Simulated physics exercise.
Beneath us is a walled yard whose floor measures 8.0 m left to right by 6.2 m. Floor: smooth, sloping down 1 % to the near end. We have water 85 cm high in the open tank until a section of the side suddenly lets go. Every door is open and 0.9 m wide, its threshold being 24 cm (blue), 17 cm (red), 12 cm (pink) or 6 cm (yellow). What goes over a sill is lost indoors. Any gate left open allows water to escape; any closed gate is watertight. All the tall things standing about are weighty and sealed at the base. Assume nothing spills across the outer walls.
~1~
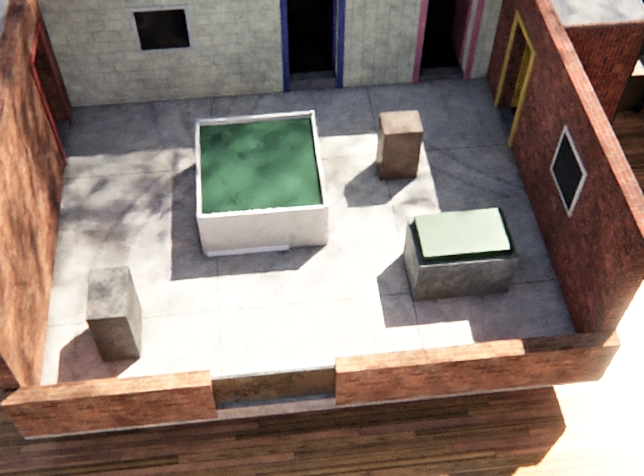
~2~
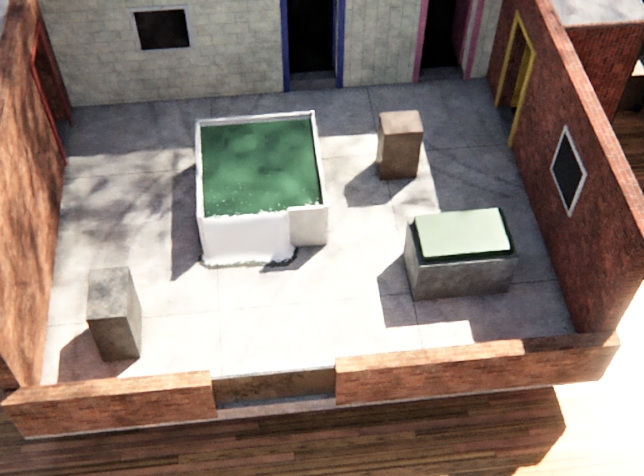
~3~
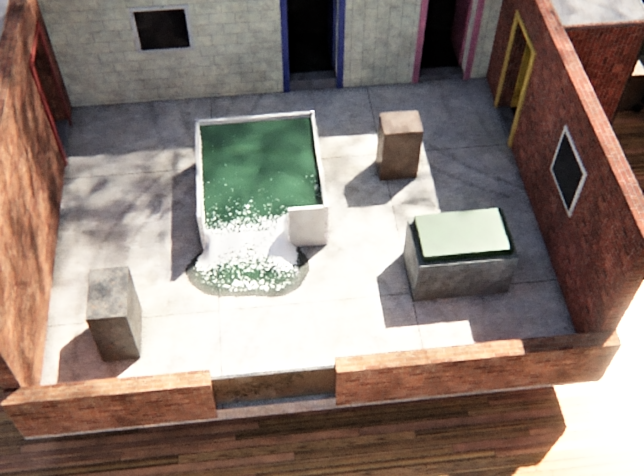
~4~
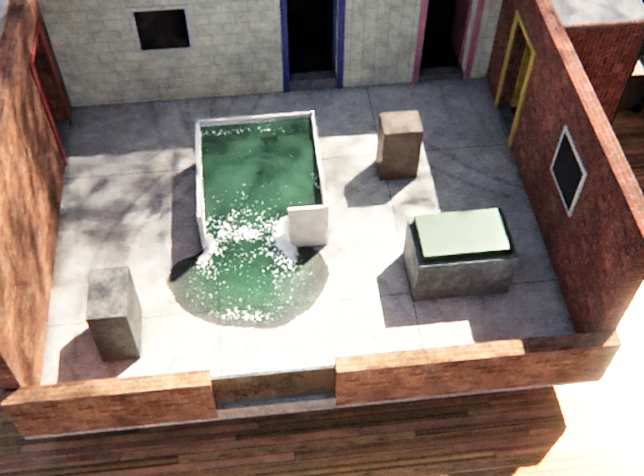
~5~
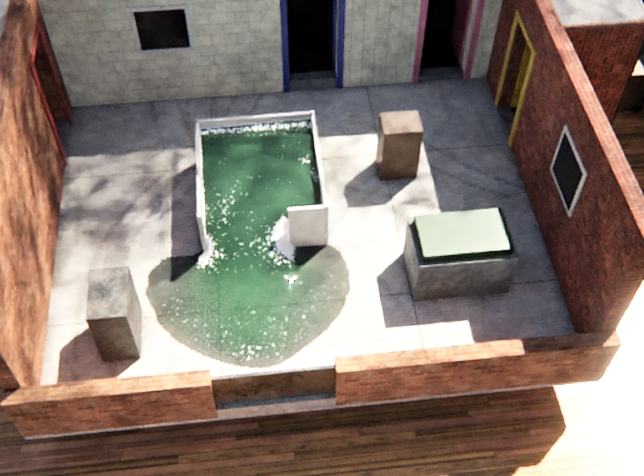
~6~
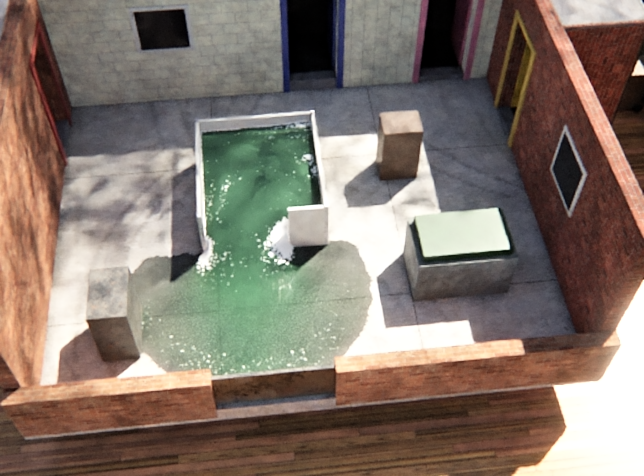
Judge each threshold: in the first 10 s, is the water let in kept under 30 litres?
Verdicts: Blue door, kept under; red door, kept under; pink door, kept under; yellow door, kept under.
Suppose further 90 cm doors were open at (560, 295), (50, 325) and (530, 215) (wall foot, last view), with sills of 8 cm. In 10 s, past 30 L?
Per doorway, in order: Sufficient / sufficient / insufficient.
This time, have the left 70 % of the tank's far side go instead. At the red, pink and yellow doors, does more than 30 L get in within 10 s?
For red, too much; for pink, too little; for yellow, too much.
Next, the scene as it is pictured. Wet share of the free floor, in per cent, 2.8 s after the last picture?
About 50 per cent.
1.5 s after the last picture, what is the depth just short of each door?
In centimetres, the blue door has 0, the red door 0, the pink door 0 and the yellow door 0.
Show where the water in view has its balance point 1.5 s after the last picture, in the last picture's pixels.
Centre: Approx. (247, 283) px.
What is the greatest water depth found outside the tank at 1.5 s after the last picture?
It tops out at some 46 cm.
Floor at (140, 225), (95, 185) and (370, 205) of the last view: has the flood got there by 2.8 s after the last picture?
Listed in sequence, the spots are drenched, drenched and bone dry.
Then, 0.7 s after the last picture water covers 25 % of the floor and is deepest (50 cm) near (243, 392); blue door not reached, red door not reached, pink door not reached, yellow door not reached.
Then, 1.5 s after the last picture water covers 30 % of the floor and is deepest (46 cm) near (39, 412); blue door not reached, red door not reached, pink door not reached, yellow door not reached.
Then, 2.8 s after the last picture water covers 50 % of the floor and is deepest (32 cm) near (577, 337); blue door not reached, red door not reached, pink door not reached, yellow door not reached.
Then, 5.3 s after the last picture water covers 90 % of the floor and is deepest (20 cm) near (452, 318); blue door 1 cm at the sill, 0 L in, red door 9 cm at the sill, 0 L in, pink door 6 cm at the sill, 0 L in, yellow door 5 cm at the sill, 0 L in.
Then, 9.3 s after the last picture water covers 100 % of the floor and is deepest (13 cm) near (294, 101); blue door 13 cm at the sill, 0 L in, red door 9 cm at the sill, 0 L in, pink door 9 cm at the sill, 0 L in, yellow door 5 cm at the sill, 1 L in.
